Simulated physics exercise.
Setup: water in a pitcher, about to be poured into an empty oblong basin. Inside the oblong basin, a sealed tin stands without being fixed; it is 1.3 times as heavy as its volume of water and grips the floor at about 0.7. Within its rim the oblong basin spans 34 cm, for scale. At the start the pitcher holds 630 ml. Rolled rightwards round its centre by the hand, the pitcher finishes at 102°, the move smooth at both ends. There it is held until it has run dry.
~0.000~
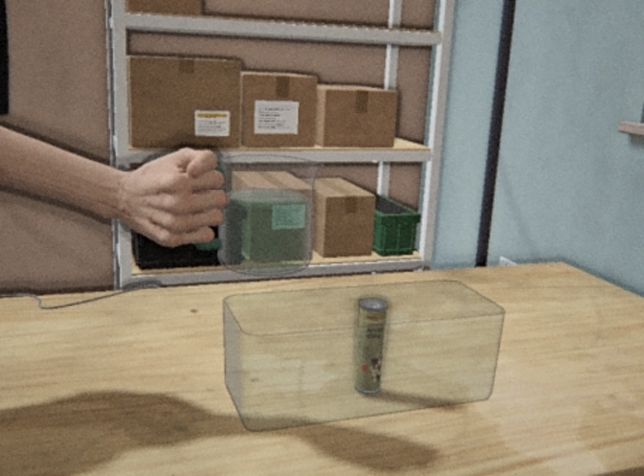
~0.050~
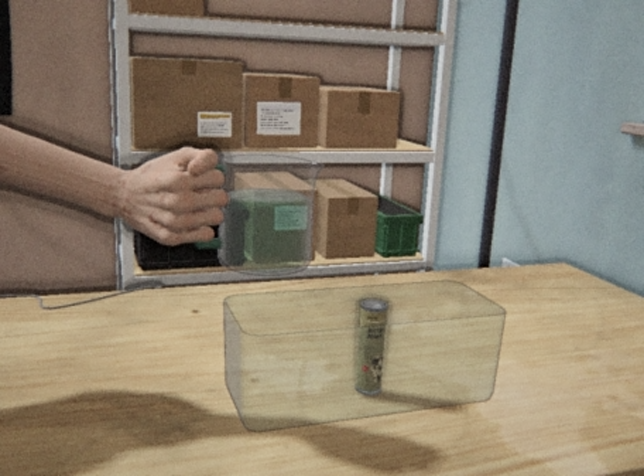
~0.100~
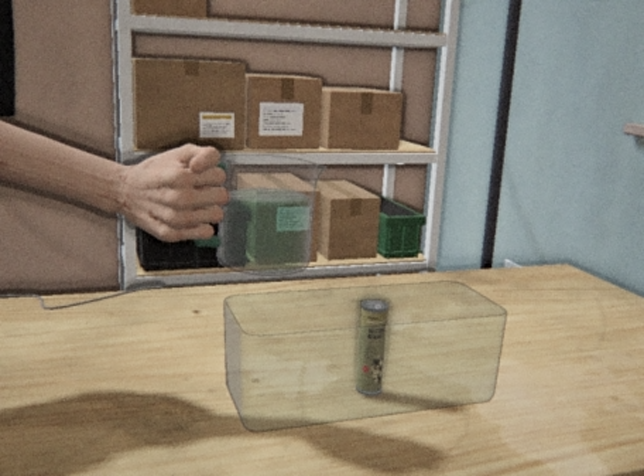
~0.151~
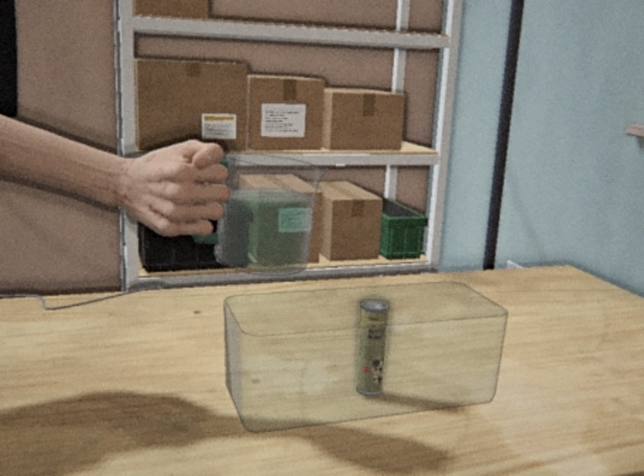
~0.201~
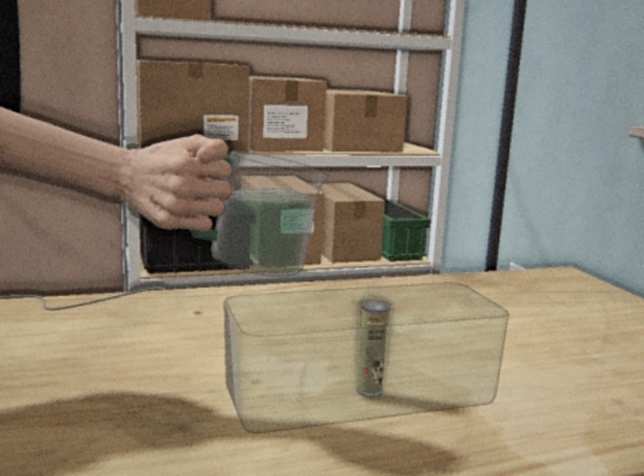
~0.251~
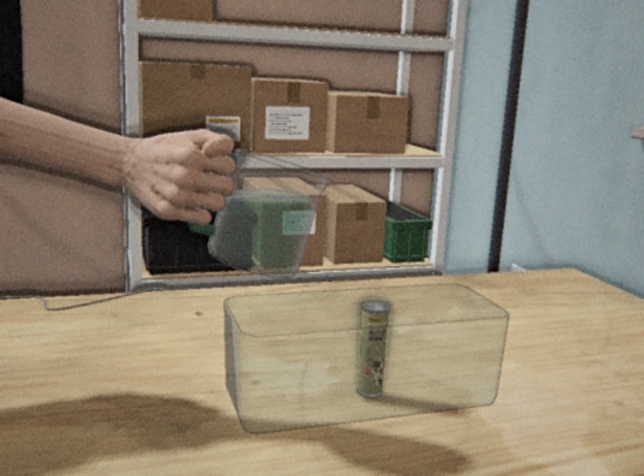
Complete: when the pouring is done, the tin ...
... has gone over.
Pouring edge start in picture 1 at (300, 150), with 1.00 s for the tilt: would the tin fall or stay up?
After that, the tin stays vertical.
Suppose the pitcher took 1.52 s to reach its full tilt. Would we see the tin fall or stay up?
So the tin will tip over.
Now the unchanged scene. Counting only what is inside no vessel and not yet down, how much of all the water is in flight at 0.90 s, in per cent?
Estimated airborne part: Roughly 20 per cent.
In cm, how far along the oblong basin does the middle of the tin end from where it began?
Shift of tin centre: Approx. 8.0 cm.
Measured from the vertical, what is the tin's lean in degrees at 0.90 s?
Roughly 0°.
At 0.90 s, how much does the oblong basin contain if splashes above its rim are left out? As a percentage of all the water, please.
Close to 46 in a hundred.
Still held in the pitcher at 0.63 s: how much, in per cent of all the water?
About 90 per cent.
After 0.63 s the tilt is 71° and 89 per cent is still to pour; the tin stands where it began.
After 0.90 s the tilt is 100° and 35 per cent is still to pour; the tin stands where it began.
After 1.19 s the tilt is 102° and 7 per cent is still to pour; the tin lies on its side.
After 1.50 s the tilt is 102° and 1 per cent is still to pour; the tin lies on its side.
In the end the tin lies on its side.
